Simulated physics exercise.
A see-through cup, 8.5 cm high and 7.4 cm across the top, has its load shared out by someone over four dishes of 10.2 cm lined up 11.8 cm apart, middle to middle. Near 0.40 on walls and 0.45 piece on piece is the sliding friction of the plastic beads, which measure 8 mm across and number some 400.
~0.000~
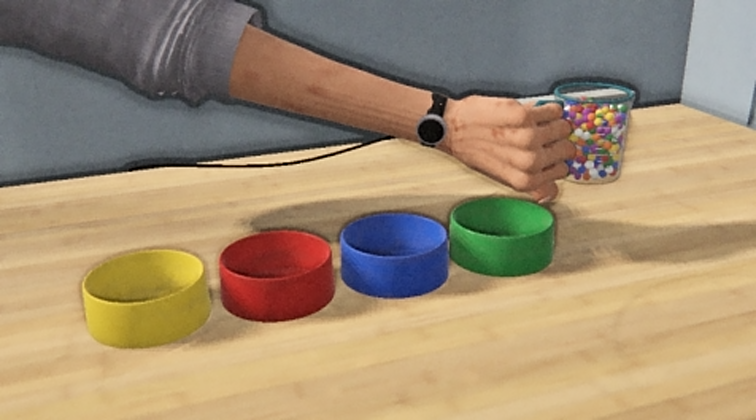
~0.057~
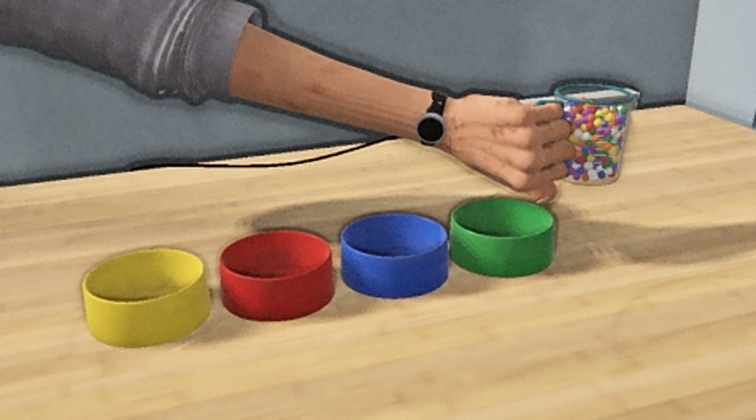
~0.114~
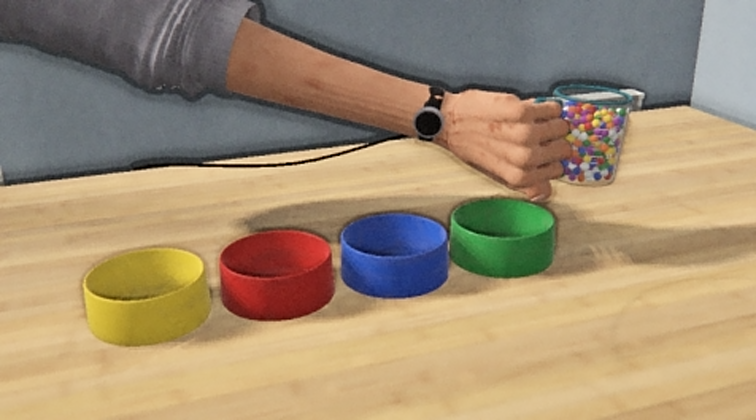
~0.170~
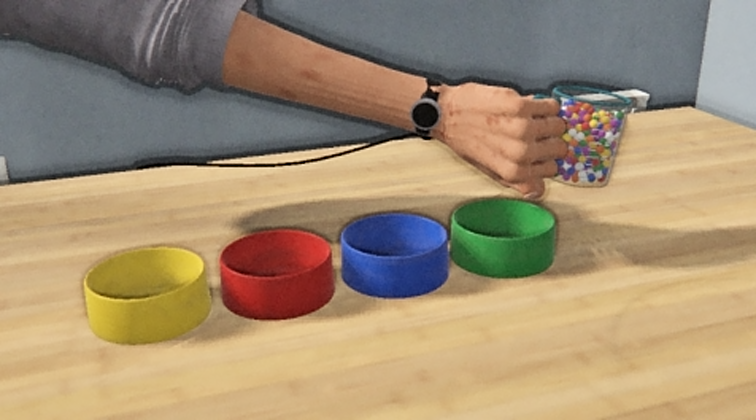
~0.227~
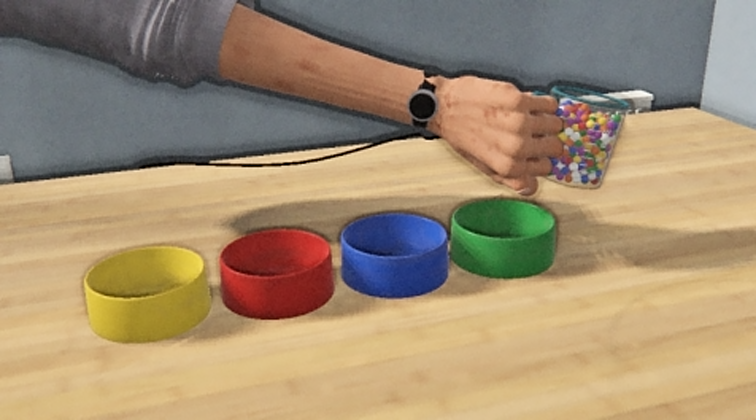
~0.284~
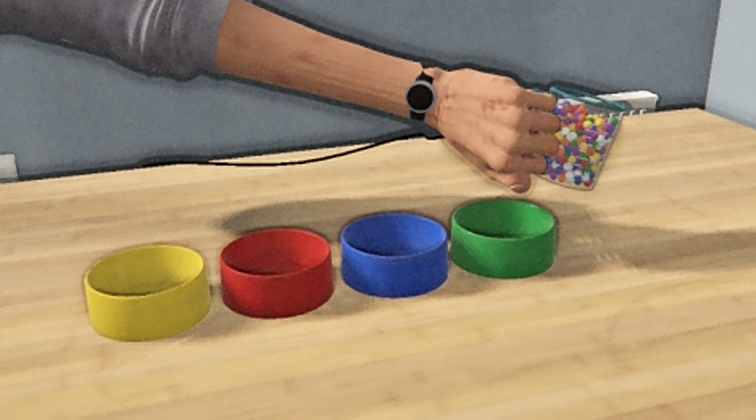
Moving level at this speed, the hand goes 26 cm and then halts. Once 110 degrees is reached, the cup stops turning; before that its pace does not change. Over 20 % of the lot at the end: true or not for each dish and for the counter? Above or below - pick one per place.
Red: Below; blue: Below; green: Above; yellow: Below; counter: Below.
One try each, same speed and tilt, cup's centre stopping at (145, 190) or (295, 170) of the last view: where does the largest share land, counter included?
Green, then green.
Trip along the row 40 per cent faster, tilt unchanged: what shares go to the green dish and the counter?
The shares would then be green 30 and counter 20.
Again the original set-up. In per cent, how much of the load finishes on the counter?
The share comes to some 10 percent.
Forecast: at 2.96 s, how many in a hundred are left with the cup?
Close to 0 per cent of the load, I'd guess.
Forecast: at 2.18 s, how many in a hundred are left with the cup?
About 0 per cent.
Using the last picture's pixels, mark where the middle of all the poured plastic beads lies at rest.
Resting centre estimate: Around (497, 238).
After 1.42 s, tilt 97 degrees; cup holds 85 %, green 10 %.
After 2.18 s, tilt 110 degrees; cup holds 0 %, green 90 %.
After 2.96 s, tilt 110 degrees; cup holds 0 %, green 90 %.
In the end, at 3.3 s, red 0 %, blue 0 %, green 90 %, yellow 0 %, counter 10 %.
